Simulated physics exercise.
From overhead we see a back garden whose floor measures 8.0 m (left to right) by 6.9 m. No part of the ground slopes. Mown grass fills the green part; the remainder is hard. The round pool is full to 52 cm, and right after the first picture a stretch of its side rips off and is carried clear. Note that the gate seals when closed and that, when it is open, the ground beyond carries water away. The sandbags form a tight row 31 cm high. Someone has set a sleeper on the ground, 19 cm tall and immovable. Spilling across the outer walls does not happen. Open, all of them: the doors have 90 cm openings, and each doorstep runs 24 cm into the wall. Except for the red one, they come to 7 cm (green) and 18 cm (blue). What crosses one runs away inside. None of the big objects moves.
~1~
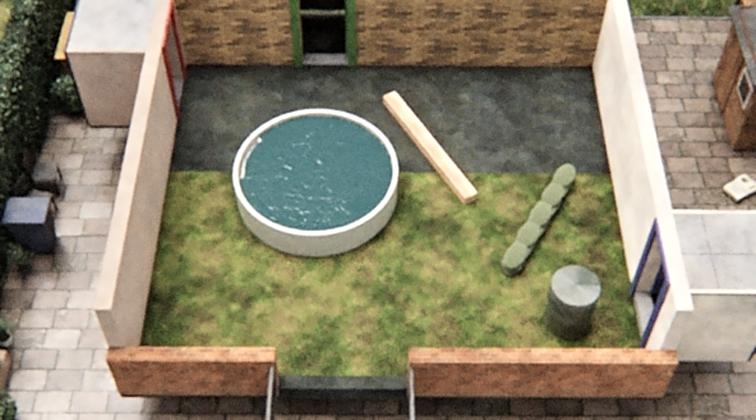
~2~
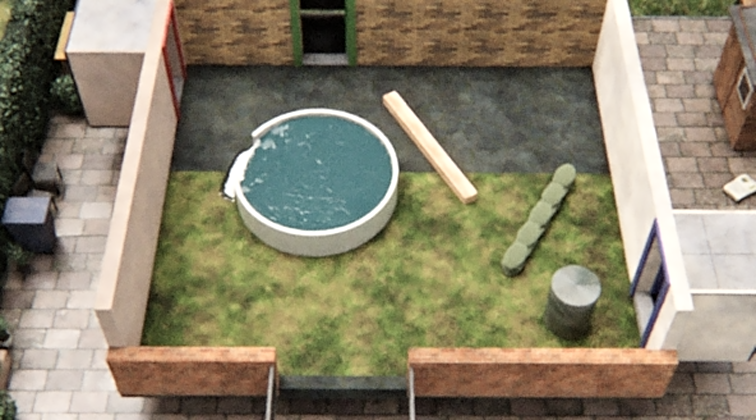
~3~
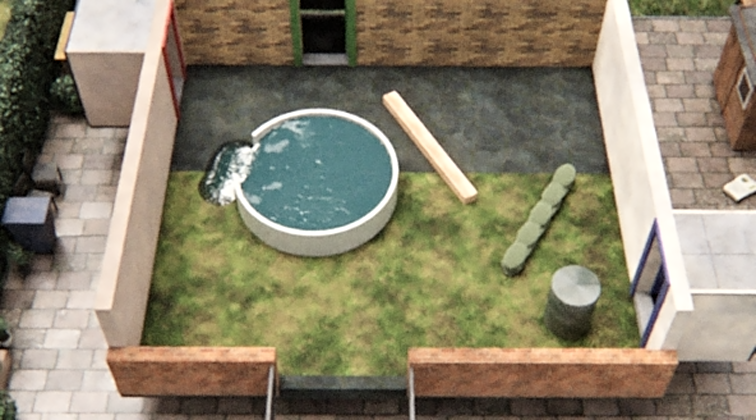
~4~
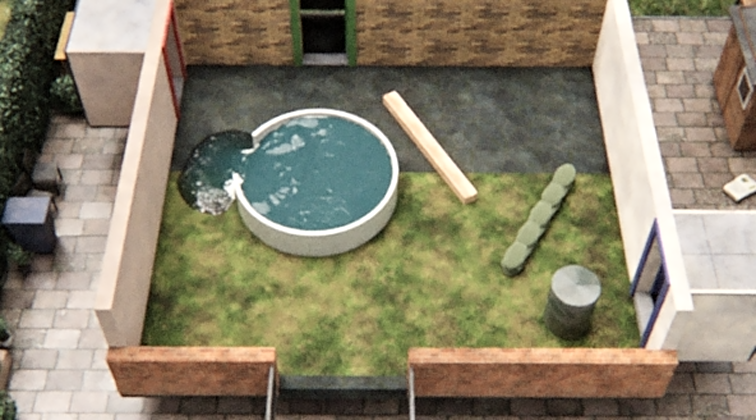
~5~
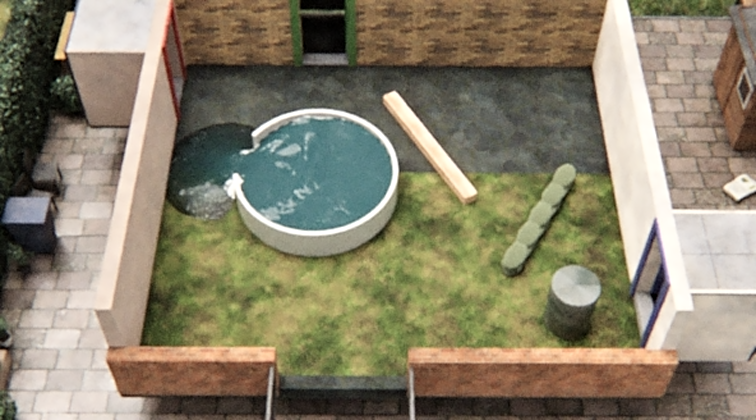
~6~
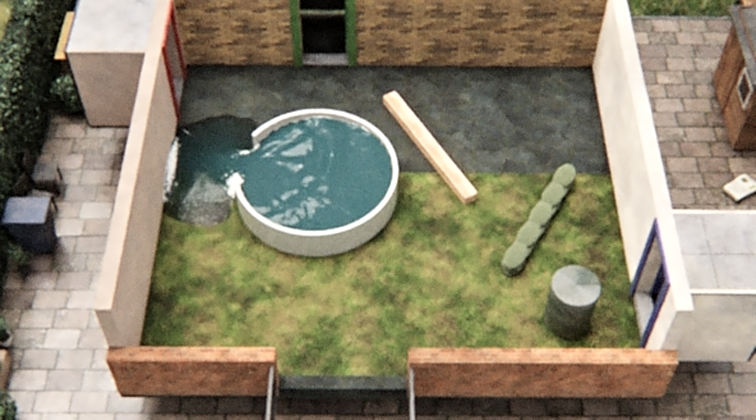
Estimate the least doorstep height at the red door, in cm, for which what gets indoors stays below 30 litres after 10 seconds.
Close to 14.5 cm is just enough.
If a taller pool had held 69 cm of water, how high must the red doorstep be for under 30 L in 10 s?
Required height: Approx. 21 cm.
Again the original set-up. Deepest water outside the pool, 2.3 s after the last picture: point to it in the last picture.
About (186, 72).
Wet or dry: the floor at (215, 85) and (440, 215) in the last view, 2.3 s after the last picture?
Taking them as asked: Awash, then spared.
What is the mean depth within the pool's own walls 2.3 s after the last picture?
Close to 33 cm deep on average.
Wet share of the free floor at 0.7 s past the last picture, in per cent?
10 %.
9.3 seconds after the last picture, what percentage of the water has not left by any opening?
About 96 %.
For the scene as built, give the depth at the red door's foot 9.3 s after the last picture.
The depth there is around 11.0 cm.
Then, 0.7 s after the last picture water covers 10 % of the floor, deepest (34 cm) near (181, 163); 12 cm at the red door, 0 litres in over its 11 cm doorstep.
Then, 2.3 s after the last picture water covers 20 % of the floor, deepest (32 cm) near (186, 72); 15 cm at the red door, 8 litres in over its 11 cm doorstep.
Then, 9.3 s after the last picture water covers 75 % of the floor, deepest (12 cm) near (184, 85); 11 cm at the red door, 67 litres in over its 11 cm doorstep.
At the red door as built, the water peaked near 17 cm, 2.7 s after the last picture.
Run again over the same 10 s with other heights there, 48 litres in over 12.5 cm, 15 litres over 17 cm. The limit of 30 litres is kept from about 14.5 cm up.
